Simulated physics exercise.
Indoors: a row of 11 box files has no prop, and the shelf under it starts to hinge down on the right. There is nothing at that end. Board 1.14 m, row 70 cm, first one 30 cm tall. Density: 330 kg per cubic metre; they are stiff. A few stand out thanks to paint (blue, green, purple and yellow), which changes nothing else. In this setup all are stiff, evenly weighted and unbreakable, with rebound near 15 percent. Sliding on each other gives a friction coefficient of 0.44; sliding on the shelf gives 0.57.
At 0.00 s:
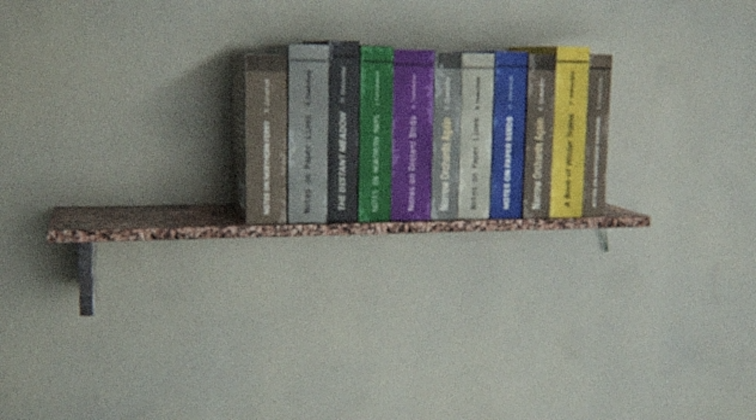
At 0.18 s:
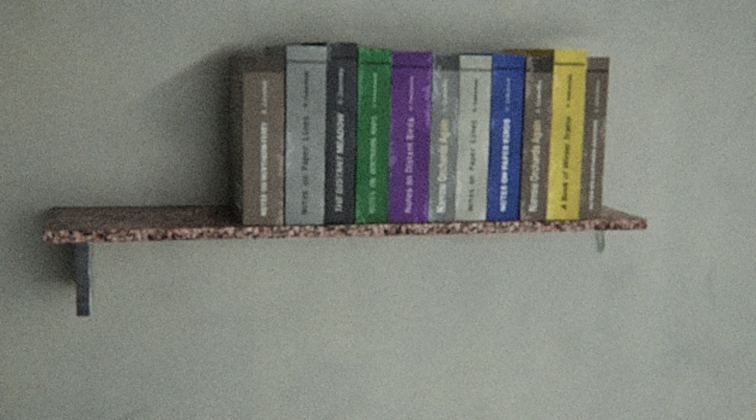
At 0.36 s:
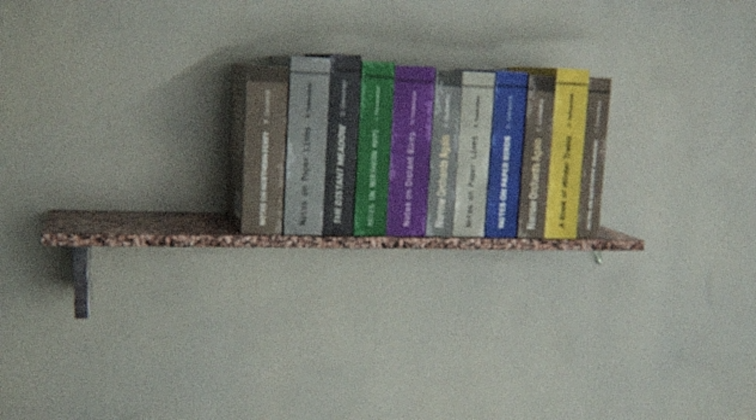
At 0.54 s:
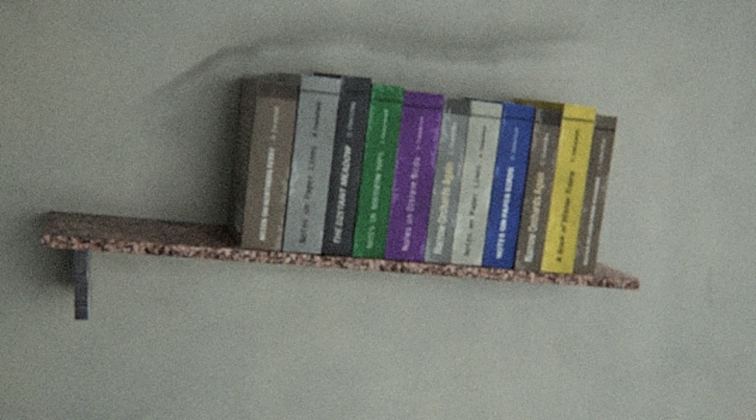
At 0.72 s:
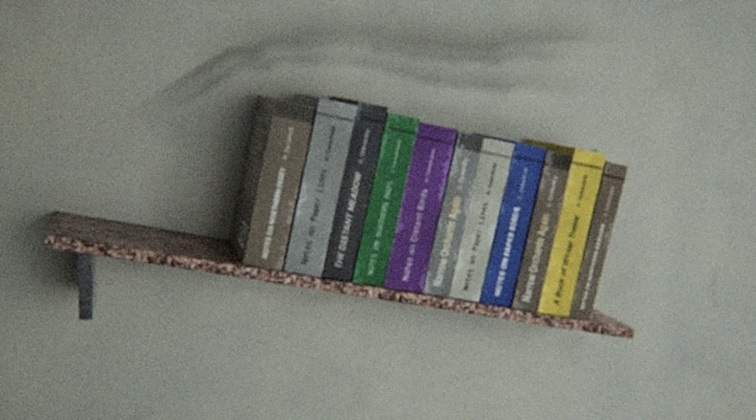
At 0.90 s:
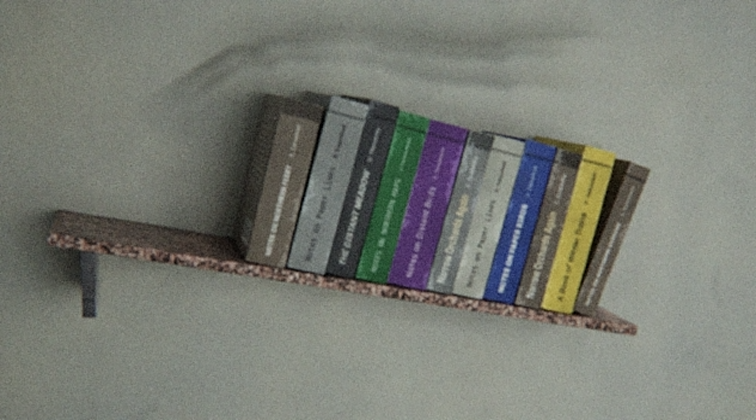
The shelf hinges down on the right, and its row of box files leans right.
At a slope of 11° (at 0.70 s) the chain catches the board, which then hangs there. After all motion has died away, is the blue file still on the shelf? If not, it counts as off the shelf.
Yes.
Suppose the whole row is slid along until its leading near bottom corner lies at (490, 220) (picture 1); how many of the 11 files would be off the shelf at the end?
With that change the number is 0.
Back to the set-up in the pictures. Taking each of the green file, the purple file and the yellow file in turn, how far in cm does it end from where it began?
Shift in cm - green: 20; purple: 20; yellow: 110.
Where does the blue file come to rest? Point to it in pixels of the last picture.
At about (590, 266).
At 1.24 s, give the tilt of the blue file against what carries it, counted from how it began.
Angle from initial pose, roughly 20 deg - estimate.
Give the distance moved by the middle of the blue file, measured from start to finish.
About 35 cm.
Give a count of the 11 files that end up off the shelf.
I count 2.
After 1.24 s, none of the 11 files off the shelf, 11 disturbed; blue file leaning 20°; yellow file leaning 27°.
After 1.60 s, 2 of the 11 files off the shelf; blue file leaning 58°; yellow file upside down.
At rest (2.2 s), 2 of the 11 files off the shelf; blue file on its side; yellow file on its side; green file leaning 31°. As the last picture would show them, middles, blue file near (590, 266).
